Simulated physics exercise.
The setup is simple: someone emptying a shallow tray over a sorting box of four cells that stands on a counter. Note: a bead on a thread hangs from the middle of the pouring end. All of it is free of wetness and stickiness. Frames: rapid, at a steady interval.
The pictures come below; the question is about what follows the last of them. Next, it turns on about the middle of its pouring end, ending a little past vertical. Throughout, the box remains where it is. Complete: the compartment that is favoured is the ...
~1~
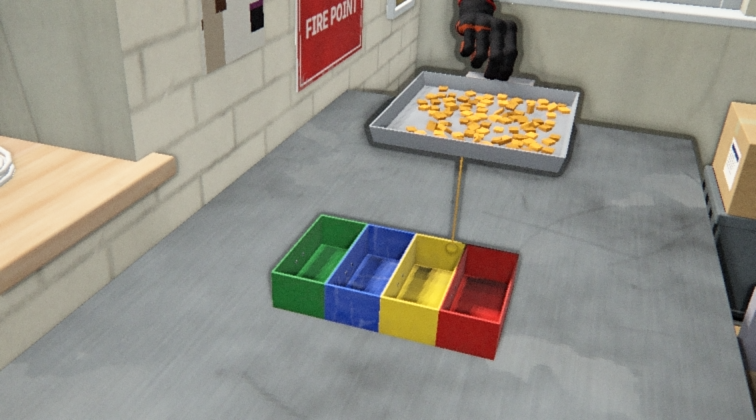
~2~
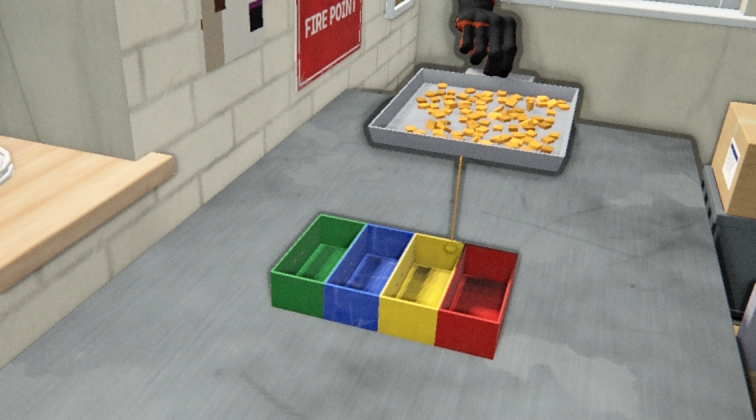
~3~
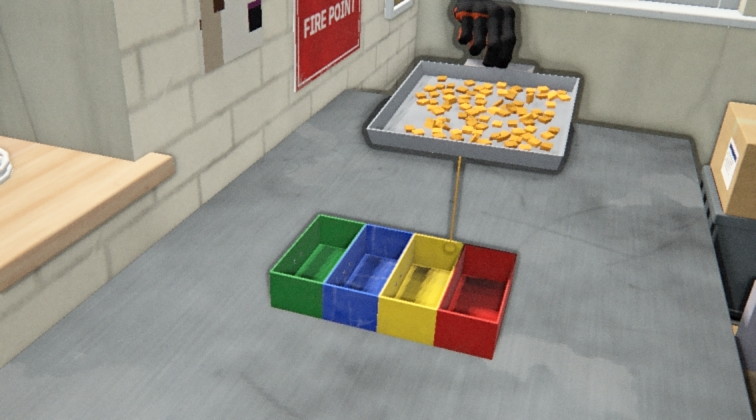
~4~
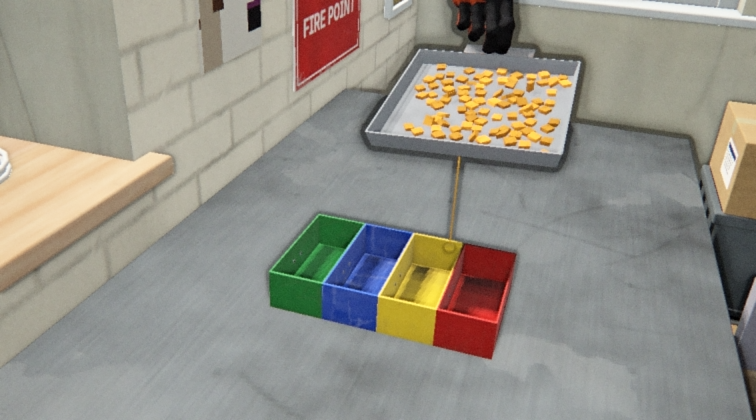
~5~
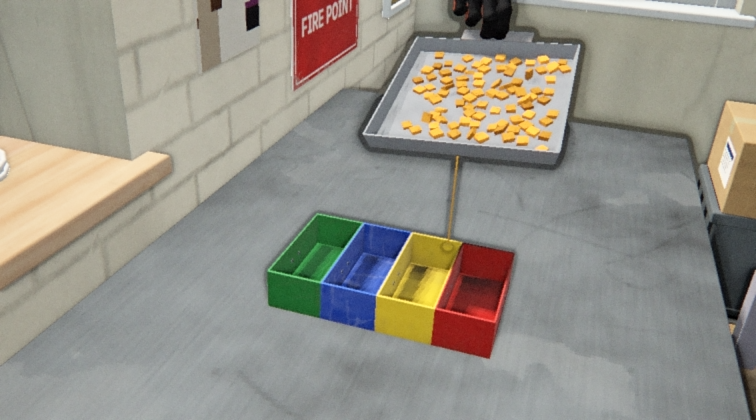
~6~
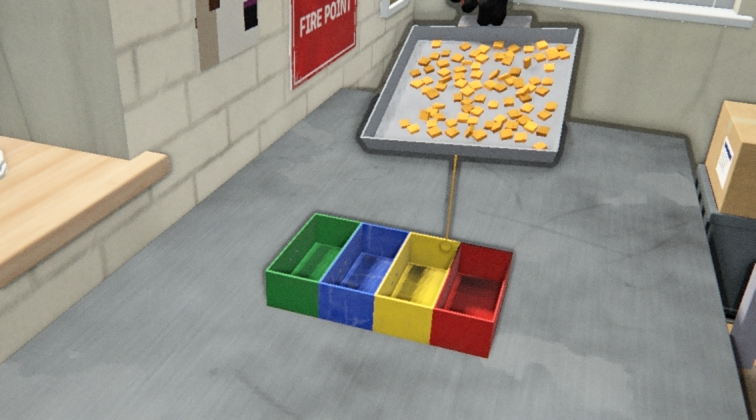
... Blue one.
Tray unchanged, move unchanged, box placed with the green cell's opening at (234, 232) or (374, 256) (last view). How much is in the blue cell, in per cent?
Some 0 percent in the first case, 30 percent in the second.
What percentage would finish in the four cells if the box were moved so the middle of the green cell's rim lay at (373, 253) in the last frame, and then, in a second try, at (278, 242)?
90 % for the first, 100 % for the second.
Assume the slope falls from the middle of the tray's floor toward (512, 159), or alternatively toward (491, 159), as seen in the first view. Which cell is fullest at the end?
The first time it is the cell in red, and the second time it is the red cell.
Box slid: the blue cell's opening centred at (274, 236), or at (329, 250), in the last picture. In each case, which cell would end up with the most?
Try 1: The red one. Try 2: The yellow cell.
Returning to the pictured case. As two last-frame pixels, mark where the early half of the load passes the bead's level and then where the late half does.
I'd say close to (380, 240) at first and close to (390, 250) later on.
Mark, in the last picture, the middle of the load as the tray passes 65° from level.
Roughly at (431, 127).
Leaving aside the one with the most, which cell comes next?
Rank 2: The yellow one.
Just after the last frame, tray tipped steeply; every one on the tray.
A moment on, tray tipped past a quarter turn; roughly half on the tray; about a tenth in the yellow cell; about a tenth in the blue cell; just a few in the green cell; roughly a quarter falling or outside the box.
Further on, tray tipped past a quarter turn; roughly half in the blue cell; roughly a third in the yellow cell; about a tenth in the red cell; about a tenth in the green cell.
When it is over, tray tipped past a quarter turn; roughly half in the blue cell; roughly a third in the yellow cell; about a tenth in the red cell; about a tenth in the green cell.
